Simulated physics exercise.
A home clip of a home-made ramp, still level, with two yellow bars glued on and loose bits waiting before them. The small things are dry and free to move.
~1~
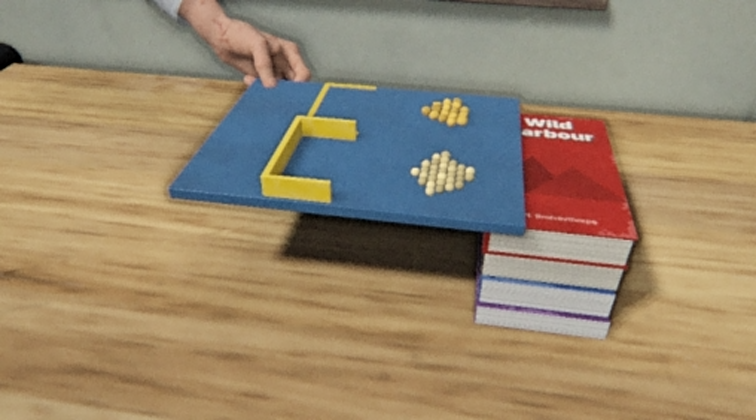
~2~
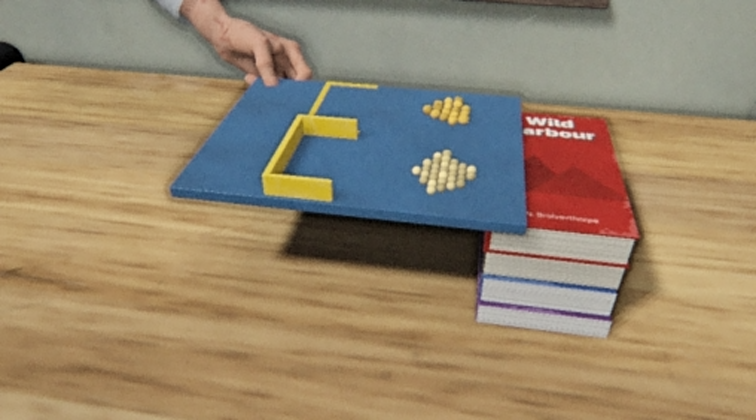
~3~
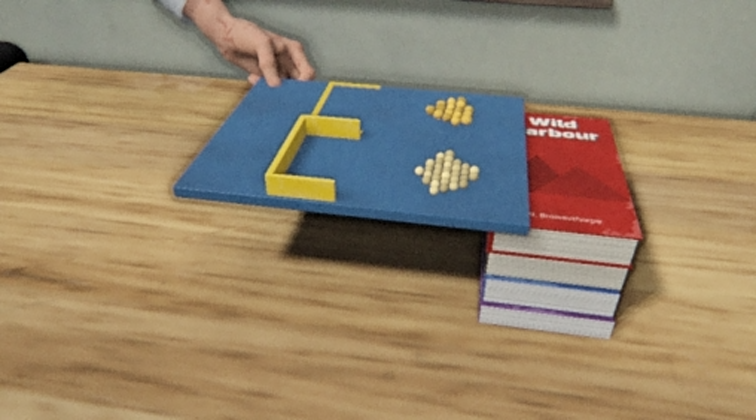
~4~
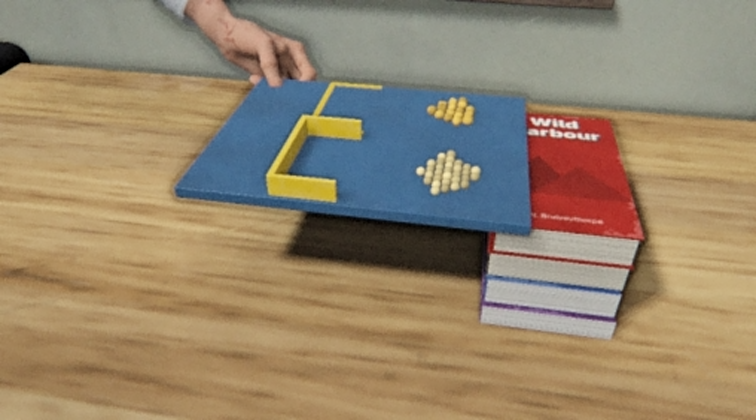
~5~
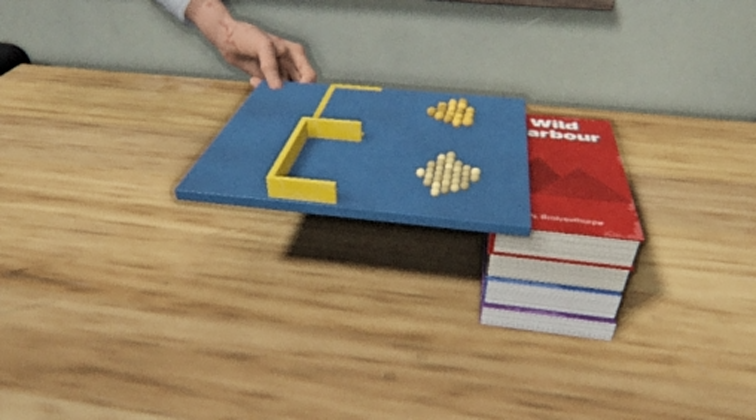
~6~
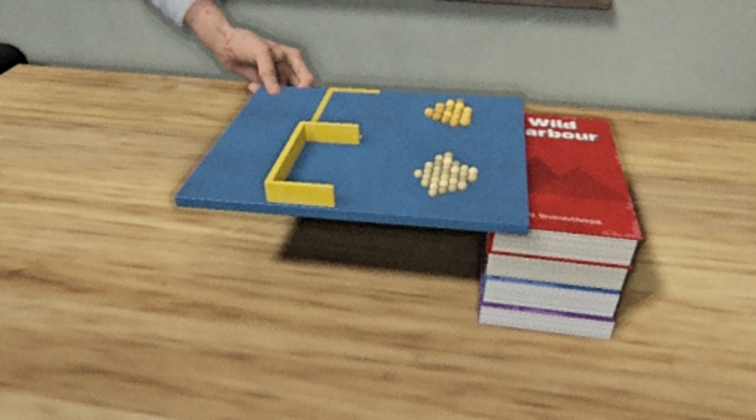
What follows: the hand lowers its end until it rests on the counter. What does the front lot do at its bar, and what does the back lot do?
In the end the front lot ends against the bar, and the back lot carries on beyond the bar.
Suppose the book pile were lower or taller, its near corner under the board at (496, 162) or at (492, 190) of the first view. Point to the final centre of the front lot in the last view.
One: (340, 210). Two: (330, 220).
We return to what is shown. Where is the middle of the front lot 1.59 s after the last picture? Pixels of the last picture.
Close to (318, 226).
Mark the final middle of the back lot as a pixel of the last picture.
Around (161, 178).
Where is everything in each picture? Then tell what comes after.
The first picture shows held end of the board (183, 189), level; book pile (550, 180), nearly half as high as the board is long; front lot (443, 172), some soya beans; back lot (455, 112), a few puffed corn balls; front bar (284, 153), taller than the pieces; back bar (316, 105), much lower than a piece.
The second picture shows held end of the board (185, 187), level; back lot (456, 111).
The third picture shows held end of the board (188, 187), level; front lot (447, 171).
The fourth picture shows held end of the board (189, 188), level; back lot (461, 112).
The fifth picture shows held end of the board (189, 190), level; front lot (448, 173).
The sixth picture shows held end of the board (189, 197), down by 2°; book pile (554, 179); front lot (446, 173), not moving; back lot (458, 113), not moving; front bar (288, 159); back bar (320, 110).
Then, 0.48 s later than the last frame, board sloping at 12°; front lot on its way down; back lot where it was.
Then, 0.99 s later than the last frame, board sloping at 22°; front lot has reached its bar; back lot about a tenth past its bar.
Then, 1.59 s later than the last frame, board resting at 25°; front lot has reached its bar; back lot every one past its bar.
When it is over, board resting at 25°; front lot gathered behind its bar; back lot every one past its bar.
